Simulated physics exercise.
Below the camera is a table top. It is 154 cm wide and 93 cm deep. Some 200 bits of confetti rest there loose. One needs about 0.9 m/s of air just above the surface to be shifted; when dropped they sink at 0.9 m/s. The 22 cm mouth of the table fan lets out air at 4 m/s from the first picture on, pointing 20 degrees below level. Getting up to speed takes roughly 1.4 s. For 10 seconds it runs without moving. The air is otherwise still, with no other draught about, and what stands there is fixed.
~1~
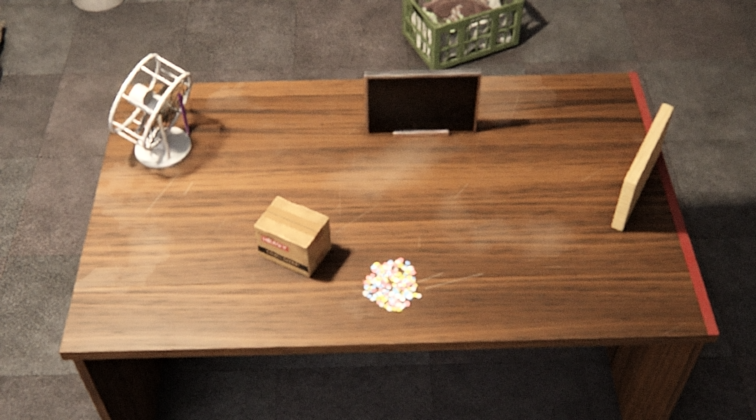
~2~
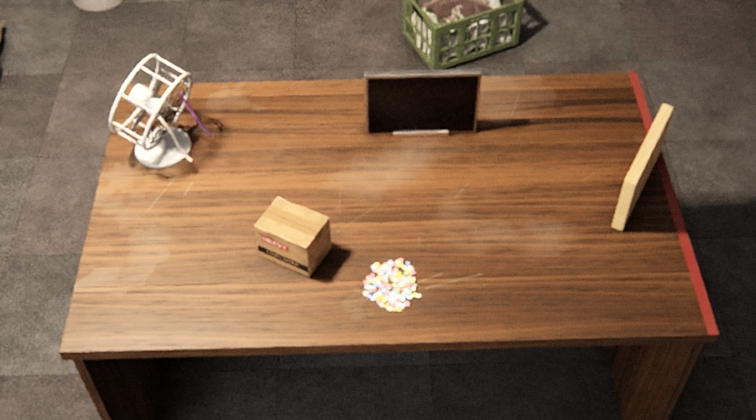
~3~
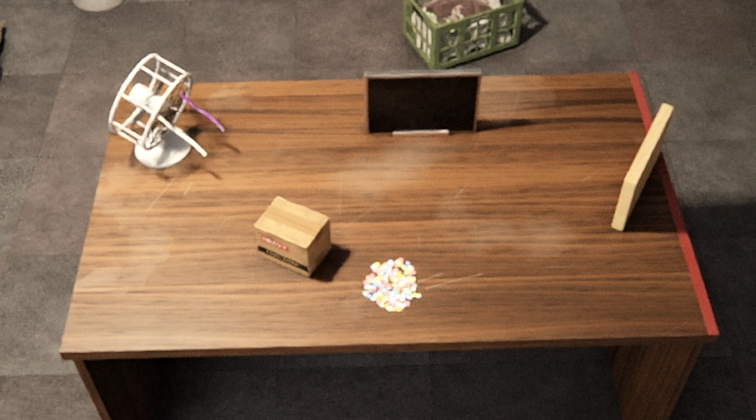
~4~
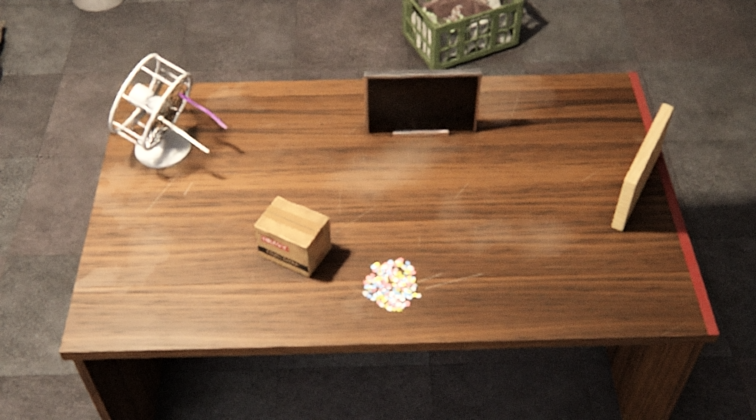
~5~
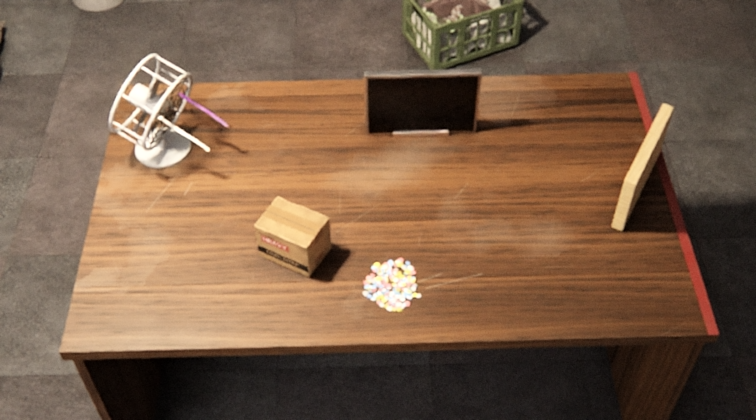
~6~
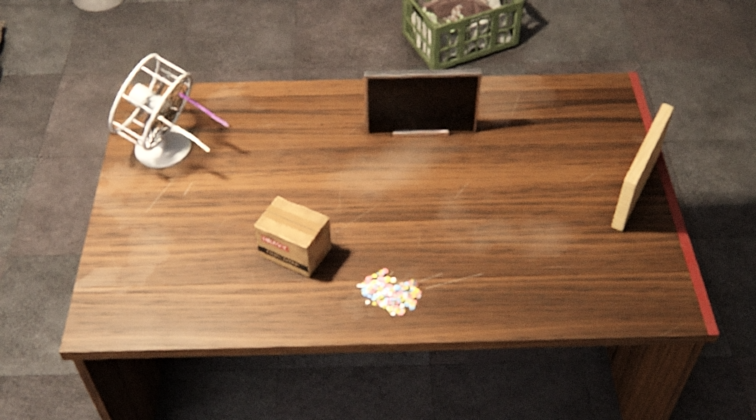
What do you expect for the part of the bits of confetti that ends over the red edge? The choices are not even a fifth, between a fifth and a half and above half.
Most likely fewer than a fifth finish over that edge.
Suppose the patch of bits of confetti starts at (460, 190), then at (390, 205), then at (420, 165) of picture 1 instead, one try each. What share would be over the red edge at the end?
First try 100 %, second 70 %, third 100 %.
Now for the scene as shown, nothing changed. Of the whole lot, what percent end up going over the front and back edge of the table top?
About 80 % front, about 0 % back.
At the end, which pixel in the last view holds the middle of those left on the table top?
Look near pixel (396, 319) of the last view.
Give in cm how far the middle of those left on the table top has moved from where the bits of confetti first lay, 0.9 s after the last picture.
About 5 cm.
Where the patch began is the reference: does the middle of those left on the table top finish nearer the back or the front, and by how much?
The middle ends nearer the front end, some 10 cm from where the patch began.
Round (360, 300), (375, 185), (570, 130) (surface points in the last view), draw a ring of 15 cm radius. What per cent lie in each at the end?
Estimates in listed order: 15 %; 0 %; 0 %.
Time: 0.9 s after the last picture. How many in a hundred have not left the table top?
That works out to roughly 90 % remaining.
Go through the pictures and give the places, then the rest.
In the first frame, the middle of the bits of confetti is near (393, 279), none has stirred yet and the mouth of the table fan is at (152, 103).
In the second frame, the middle of the bits of confetti is near (393, 279), none has stirred yet and the red edge is centred on (673, 188).
In the third frame, the middle of the bits of confetti is near (393, 279), none has stirred yet, the top of a box is at (292, 221) and the top of a laptop is at (423, 72).
In the fourth frame, the middle of the bits of confetti is near (393, 279) and none has stirred yet.
In the fifth frame, the middle of the bits of confetti is near (393, 279) and none has stirred yet.
In the sixth frame, the middle of the bits of confetti is near (391, 294), the farthest in sight from the table fan is at (413, 308) and about 50 % have left their places.
Then, 0.9 s after the last picture the count stands so, 3 % are over the red edge; the middle of those still in play is near (391, 298).
Then, 2.1 s after the last picture the count stands so, 4 % are over the red edge; the middle of those still in play is near (395, 299).
Then, 4.4 s after the last picture the count stands so, 4 % are over the red edge; the middle of those still in play is near (397, 307).
Then, 8.9 s after the last picture, at the end, 4 % are over the red edge; the middle of those still in play is near (396, 319).
